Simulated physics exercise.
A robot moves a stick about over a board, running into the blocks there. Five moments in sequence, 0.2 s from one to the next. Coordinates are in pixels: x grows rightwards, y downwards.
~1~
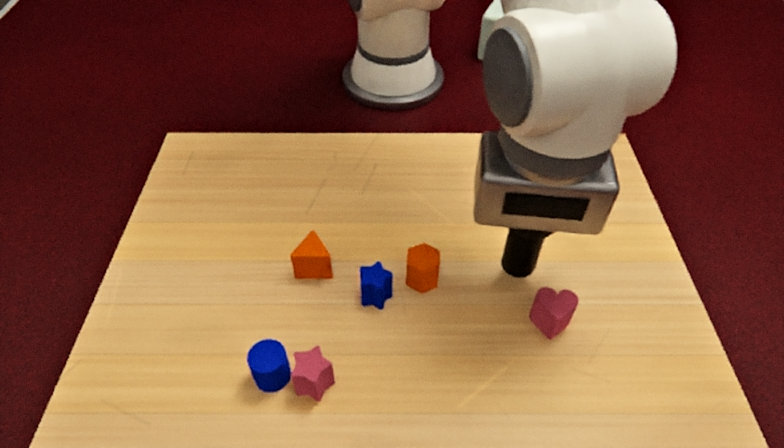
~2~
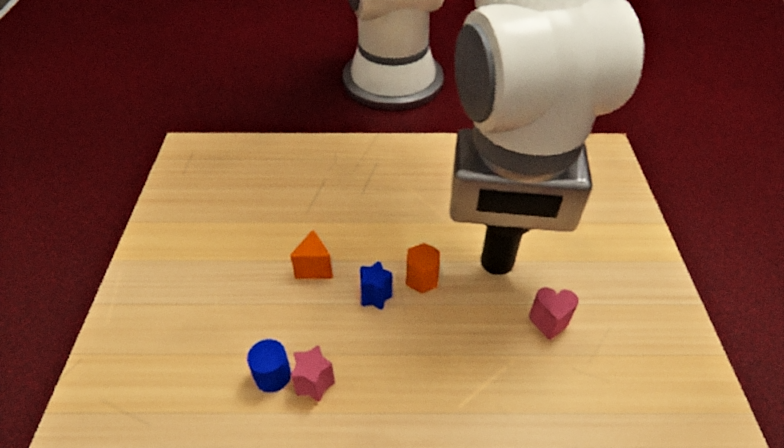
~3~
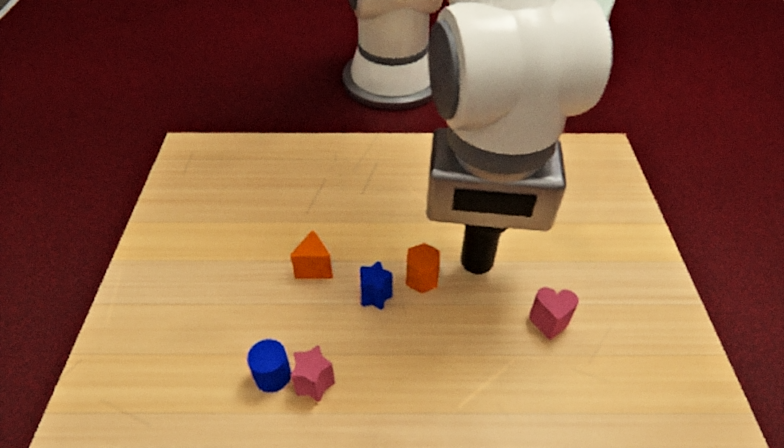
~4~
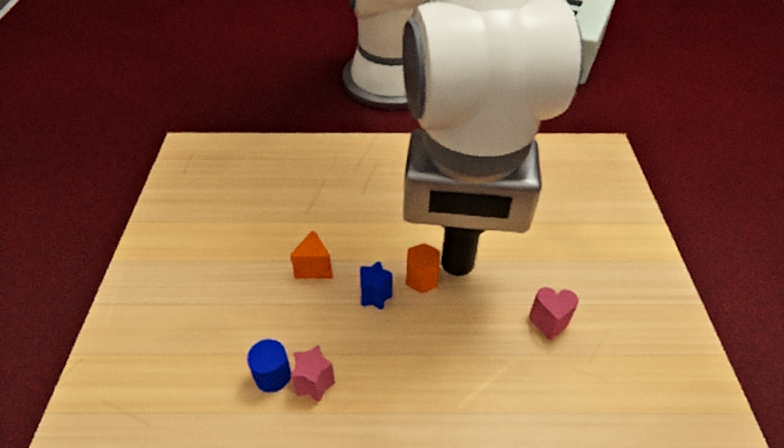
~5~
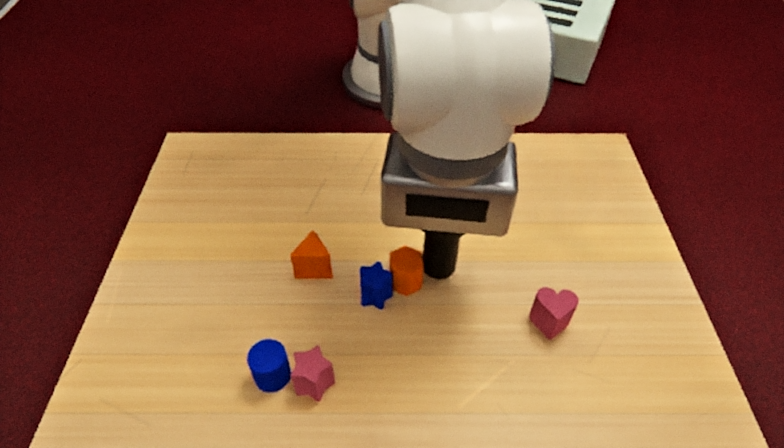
A robot arm holding a dark stick moves left across a wooden board while the scattered blocks stay still, then the stick meets the orange hexagonal block and pushes it a short way left, up against the blue star.
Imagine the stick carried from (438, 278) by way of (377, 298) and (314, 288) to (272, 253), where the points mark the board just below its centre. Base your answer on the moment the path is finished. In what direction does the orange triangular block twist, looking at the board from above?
Rotates clockwise.
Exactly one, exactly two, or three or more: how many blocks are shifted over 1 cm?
In total, three or more blocks get moved by over 1 cm.
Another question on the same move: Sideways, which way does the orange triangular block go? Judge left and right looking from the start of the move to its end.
It goes right.
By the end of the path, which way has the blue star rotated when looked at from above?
It twists anticlockwise.
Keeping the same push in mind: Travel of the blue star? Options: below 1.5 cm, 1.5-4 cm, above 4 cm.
Range: Over 4 cm.
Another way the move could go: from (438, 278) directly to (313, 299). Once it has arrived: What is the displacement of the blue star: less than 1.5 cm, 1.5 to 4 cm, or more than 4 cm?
Above 4 cm.
On the path given first. One third of the way, stick at (375, 287); blue star at (317, 292); orange hexagonal block at (340, 272).
Two thirds of the way, stick at (311, 276); orange triangular block at (309, 242); blue star at (298, 296), turned 70° anticlockwise; orange hexagonal block at (275, 263).
At the end, stick at (269, 241); pink star still; orange triangular block at (304, 227), turned 40° clockwise; blue star at (298, 296), turned 70° anticlockwise; orange hexagonal block at (249, 257), turned 40° anticlockwise.
